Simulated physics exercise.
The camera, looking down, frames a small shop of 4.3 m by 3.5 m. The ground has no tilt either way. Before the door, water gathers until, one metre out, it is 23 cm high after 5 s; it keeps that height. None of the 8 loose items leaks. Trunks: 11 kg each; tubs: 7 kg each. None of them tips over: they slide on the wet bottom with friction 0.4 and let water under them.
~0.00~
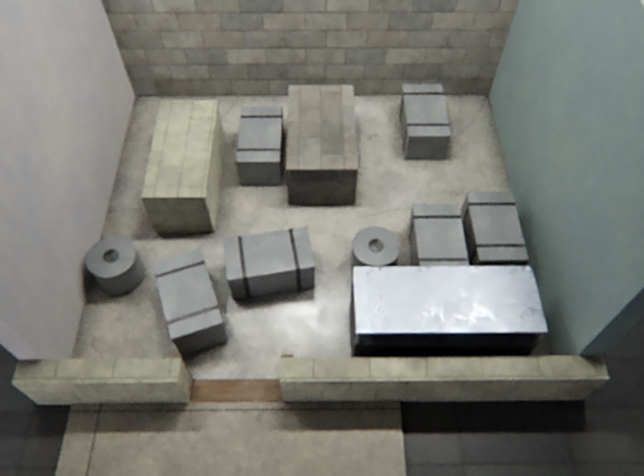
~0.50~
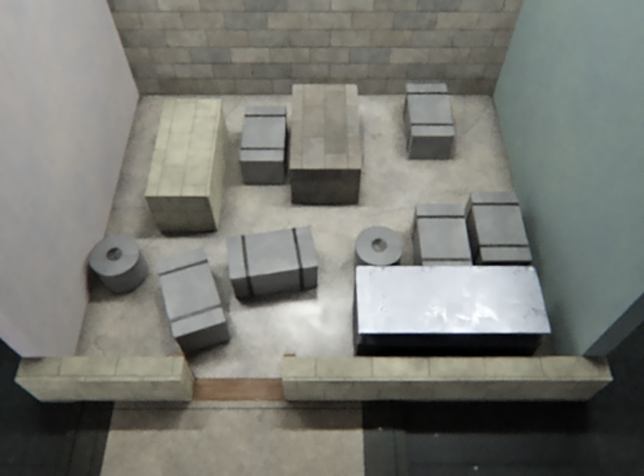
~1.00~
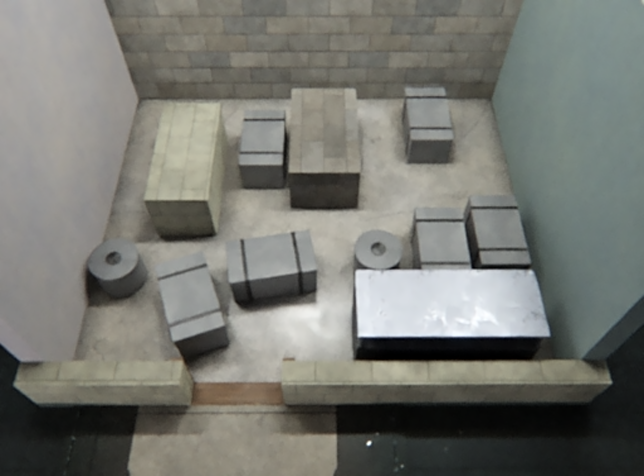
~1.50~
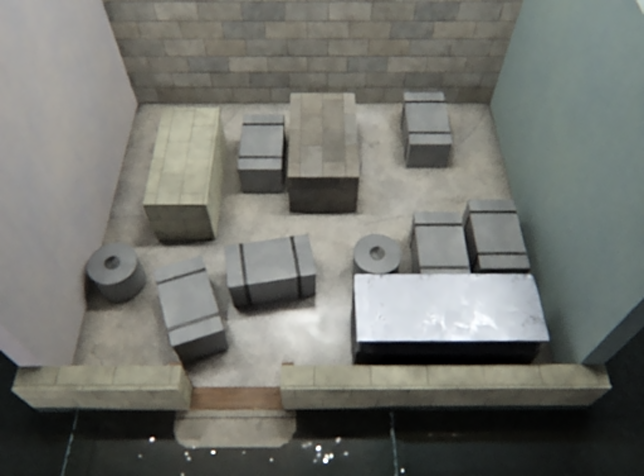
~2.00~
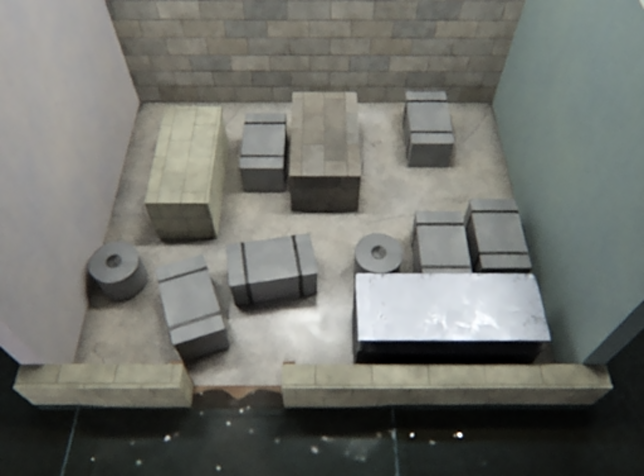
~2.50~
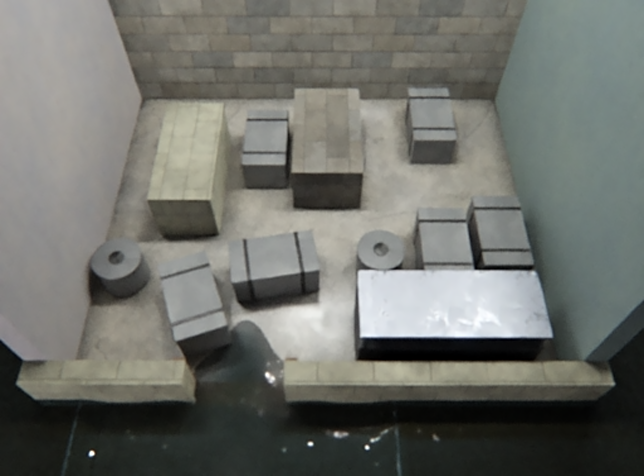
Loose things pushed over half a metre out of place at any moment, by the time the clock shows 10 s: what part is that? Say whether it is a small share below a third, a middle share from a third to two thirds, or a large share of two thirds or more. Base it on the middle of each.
A middle share, from a third to two thirds.
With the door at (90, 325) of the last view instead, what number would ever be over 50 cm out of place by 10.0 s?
Then it comes to 4.
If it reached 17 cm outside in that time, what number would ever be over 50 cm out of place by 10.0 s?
Then 4 of them.
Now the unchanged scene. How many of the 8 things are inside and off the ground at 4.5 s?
Count: 0.
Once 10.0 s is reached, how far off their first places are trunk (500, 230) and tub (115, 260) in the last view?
Shifts: 20 cm / 80 cm.
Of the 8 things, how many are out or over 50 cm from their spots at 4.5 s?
I make it 2 by then.
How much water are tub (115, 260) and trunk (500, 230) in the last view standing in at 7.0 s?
First about 8 cm, second about 2 cm.
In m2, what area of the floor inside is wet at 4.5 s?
Around 4.5 m2 of it.
After 3.5 s 0 of 8 are over 50 cm from their spots; 0 afloat.
After 4.5 s 2 of 8 are over 50 cm from their spots; 0 afloat.
After 7.0 s 3 of 8 are over 50 cm from their spots; 5 afloat.
After 10.0 s 4 of 8 are over 50 cm from their spots, and 4 have been at some point; 8 afloat.
